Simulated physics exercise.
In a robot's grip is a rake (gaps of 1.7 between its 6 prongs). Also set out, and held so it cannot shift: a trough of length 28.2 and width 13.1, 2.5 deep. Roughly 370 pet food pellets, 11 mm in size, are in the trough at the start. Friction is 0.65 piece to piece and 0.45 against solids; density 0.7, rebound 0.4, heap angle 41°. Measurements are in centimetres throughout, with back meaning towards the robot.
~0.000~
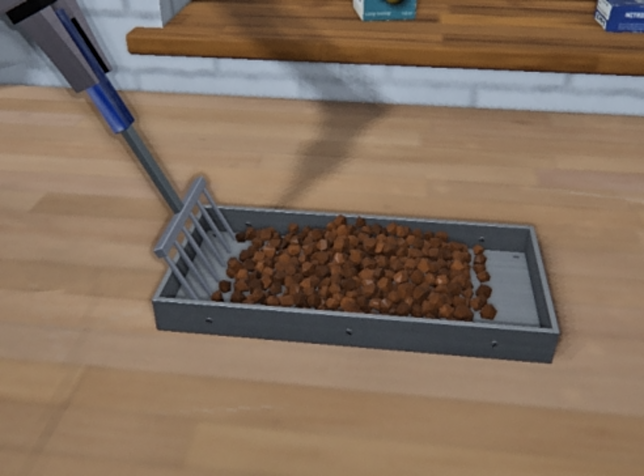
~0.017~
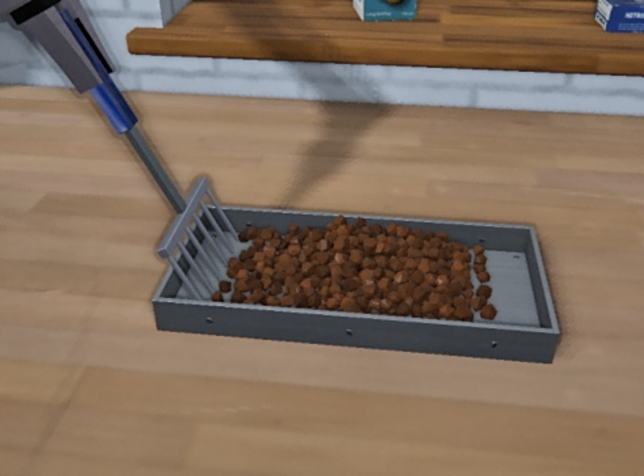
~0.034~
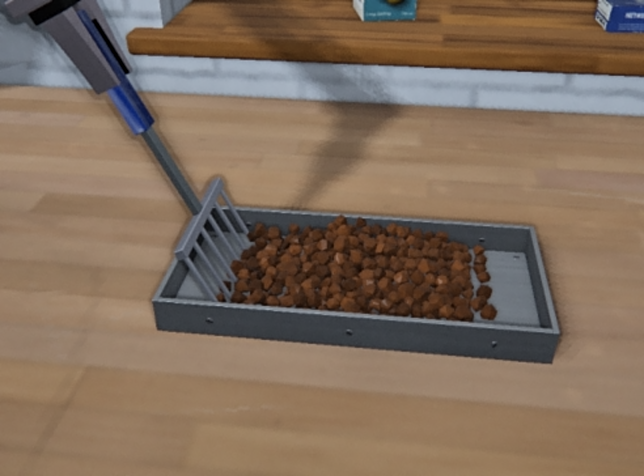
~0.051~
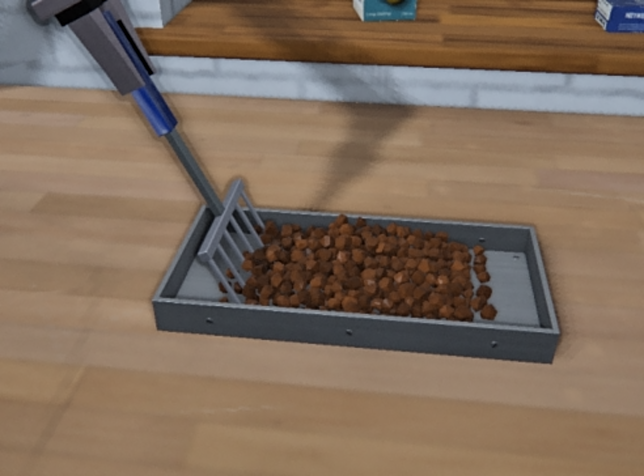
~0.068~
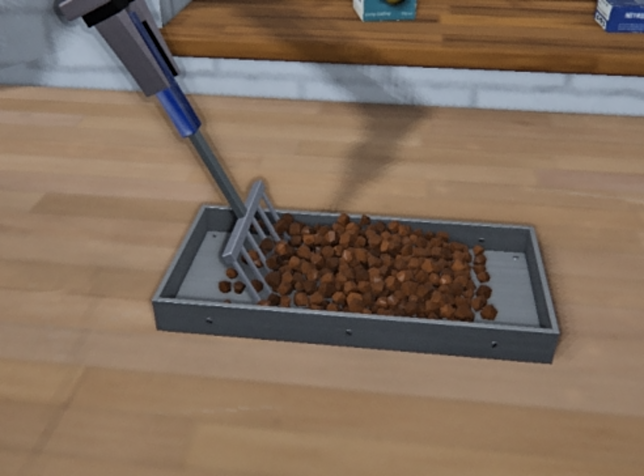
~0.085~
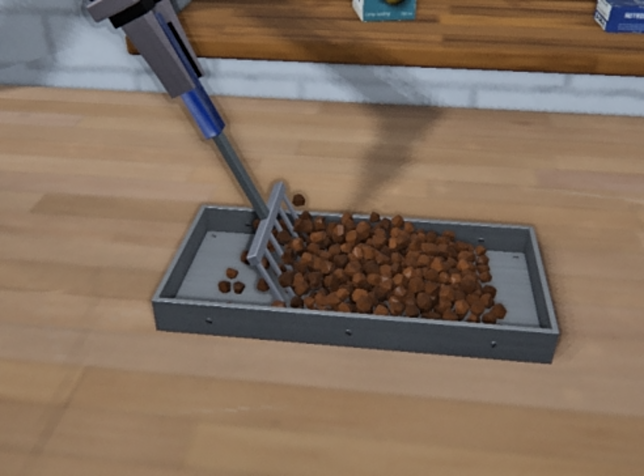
A rake moves right through a gray trough, pushing brown pellets and leaving a few behind.
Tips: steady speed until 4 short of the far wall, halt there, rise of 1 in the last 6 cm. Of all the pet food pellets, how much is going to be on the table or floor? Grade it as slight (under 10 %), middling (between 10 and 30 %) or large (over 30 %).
Grade: Large.
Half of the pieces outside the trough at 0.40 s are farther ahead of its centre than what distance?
It's some 22 centimetres.
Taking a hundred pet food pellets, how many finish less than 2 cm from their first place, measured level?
Near 5 per cent of the pieces.
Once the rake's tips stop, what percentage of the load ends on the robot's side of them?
Share behind the stopped tips: Approx. 30 %.
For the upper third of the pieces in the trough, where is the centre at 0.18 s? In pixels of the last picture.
I'd say about (435, 258).
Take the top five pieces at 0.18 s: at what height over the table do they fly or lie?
Roughly 7 centimetres.
By 0.13 s, sloping 64°, highest piece 9 above the table; 370 in the trough, 1 in flight or on the tool.
By 0.18 s, sloping 64°, highest piece 11 above the table; 367 in the trough, 1 on the table or floor, 3 in flight or on the tool.
By 0.40 s, sloping 64°, highest piece 7 above the table; 221 in the trough, 146 on the table or floor, 4 in flight or on the tool.
By 1.10 s, sloping 64°, highest piece 4 above the table; 219 in the trough, 152 on the table or floor.
Final count, 219 in the trough, 152 on the table or floor. That is 41 % on the table or floor.
